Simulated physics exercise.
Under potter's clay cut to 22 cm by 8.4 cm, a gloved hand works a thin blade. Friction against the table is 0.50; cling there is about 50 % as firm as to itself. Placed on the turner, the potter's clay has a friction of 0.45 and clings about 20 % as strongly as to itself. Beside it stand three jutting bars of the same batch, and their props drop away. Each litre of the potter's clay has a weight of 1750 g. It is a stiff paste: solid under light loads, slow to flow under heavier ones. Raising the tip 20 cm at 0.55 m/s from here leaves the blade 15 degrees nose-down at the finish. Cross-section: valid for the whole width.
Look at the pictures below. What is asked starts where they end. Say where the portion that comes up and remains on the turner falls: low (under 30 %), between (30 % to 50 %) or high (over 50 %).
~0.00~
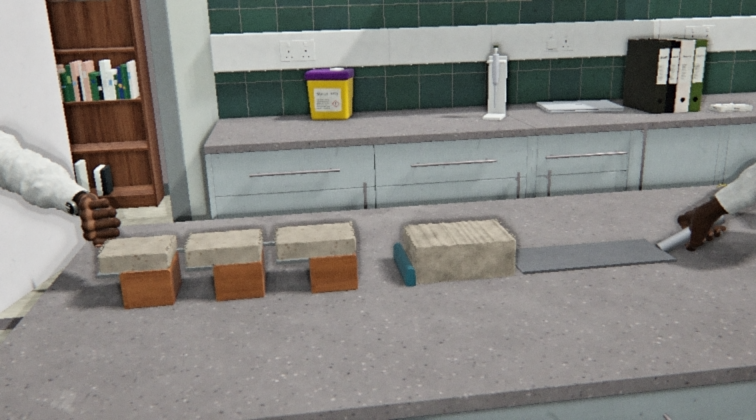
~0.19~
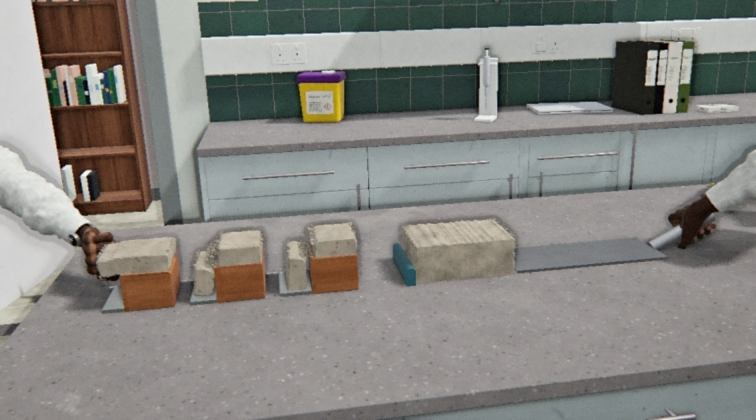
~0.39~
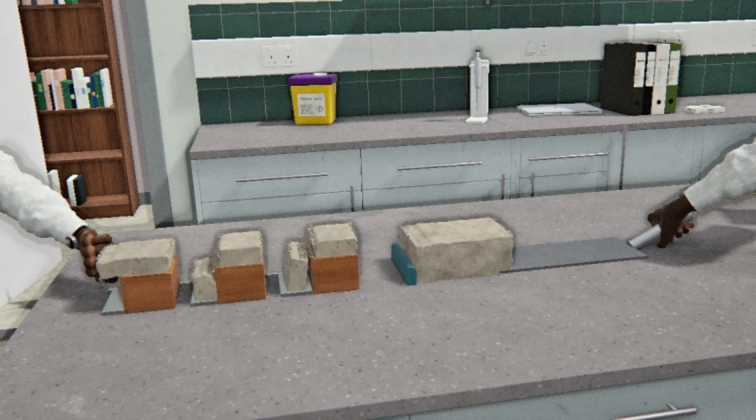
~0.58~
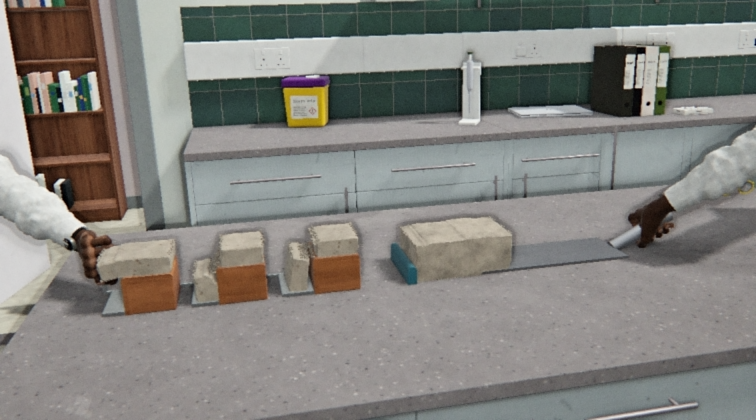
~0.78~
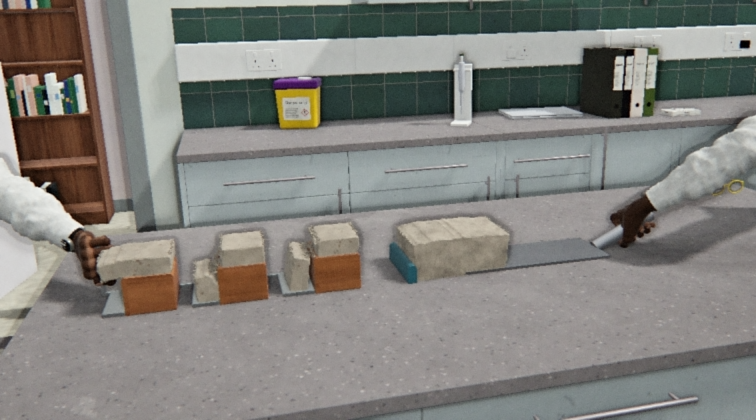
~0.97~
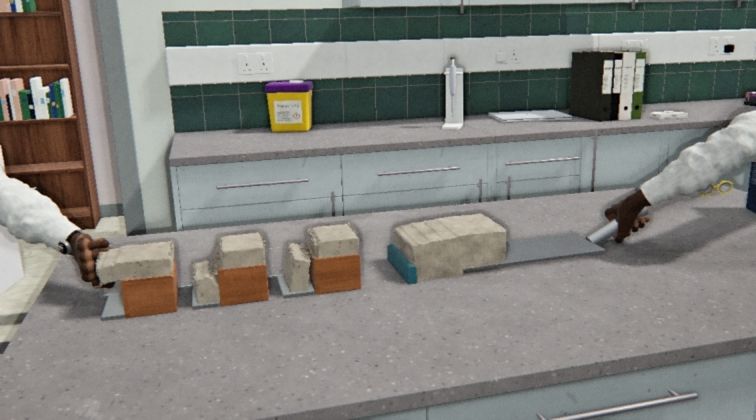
Middle band, 30 % to 50 %.
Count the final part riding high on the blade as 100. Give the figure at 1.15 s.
Fraction so far: Roughly 80 %.
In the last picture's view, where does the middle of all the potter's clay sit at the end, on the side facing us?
At about (464, 220).
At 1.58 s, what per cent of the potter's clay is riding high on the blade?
40 %.
By 1.15 s, the tip is 10 cm up.
By 1.37 s, the tip is 20 cm up and 38 % is riding high on the blade.
By 1.58 s, the tip is 20 cm up and 38 % is riding high on the blade.
By 1.79 s, the tip is 20 cm up and 38 % is riding high on the blade.
By 2.10 s, at the end, the tip is 20 cm up and 38 % is riding high on the blade.
